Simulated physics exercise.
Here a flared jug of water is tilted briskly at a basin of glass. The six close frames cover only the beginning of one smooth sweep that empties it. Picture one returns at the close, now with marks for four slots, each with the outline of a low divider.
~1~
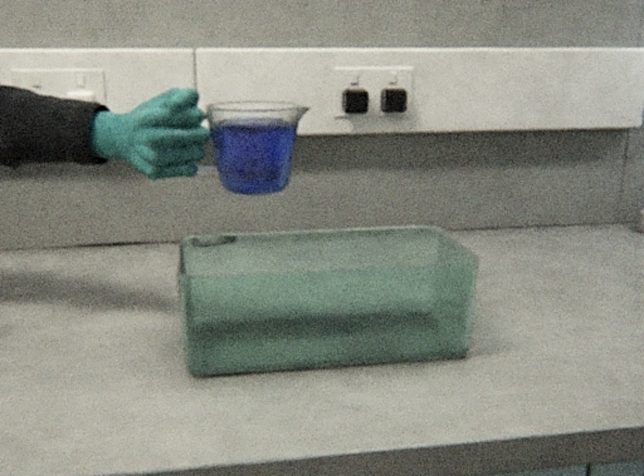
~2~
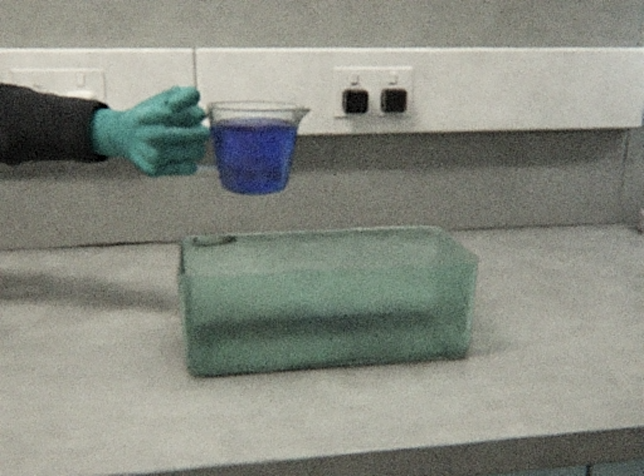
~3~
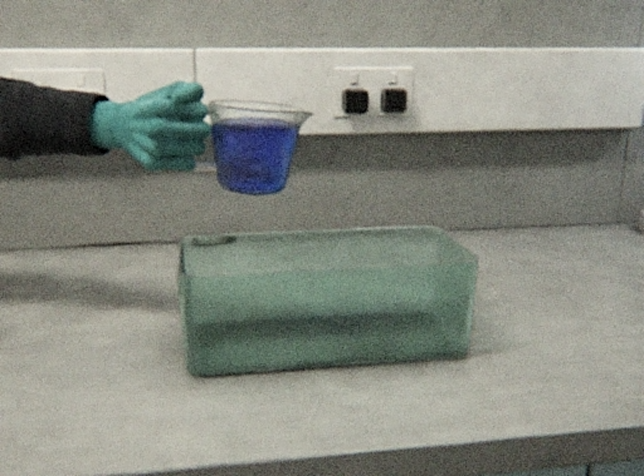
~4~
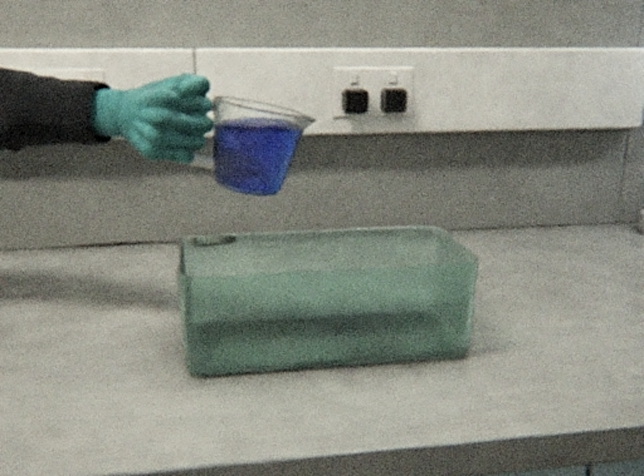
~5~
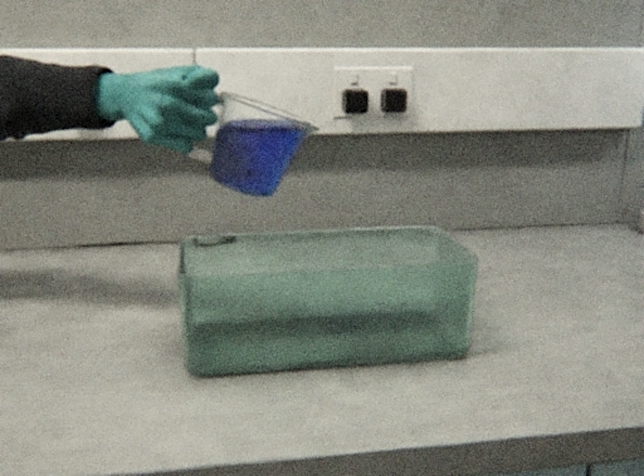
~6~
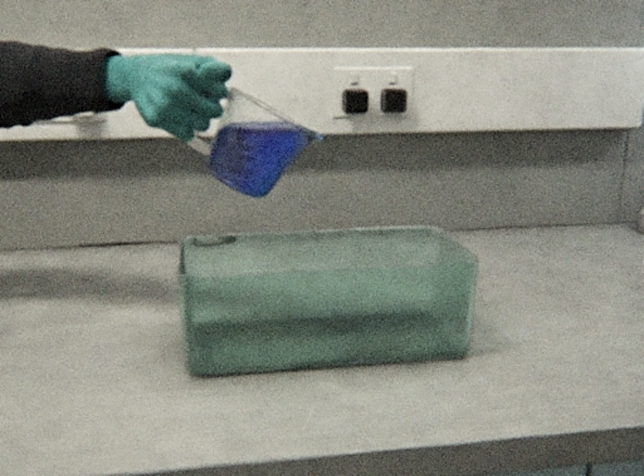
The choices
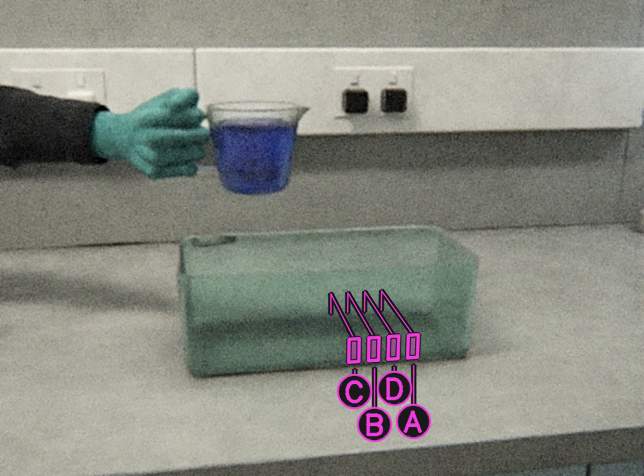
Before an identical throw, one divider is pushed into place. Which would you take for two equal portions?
Go for B.
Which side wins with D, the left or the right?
The left side.
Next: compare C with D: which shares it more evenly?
Here it is slot C.
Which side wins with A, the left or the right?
The left side.
On the marked copy, A at (413, 365); B at (374, 368); C at (354, 369); D at (394, 366).
If A is chosen, about 88 % ends left of the wall and 10 % right of it.
If B is chosen, about 55 % ends left of the wall and 44 % right of it.
If C is chosen, about 23 % ends left of the wall and 76 % right of it.
If D is chosen, about 87 % ends left of the wall and 11 % right of it.
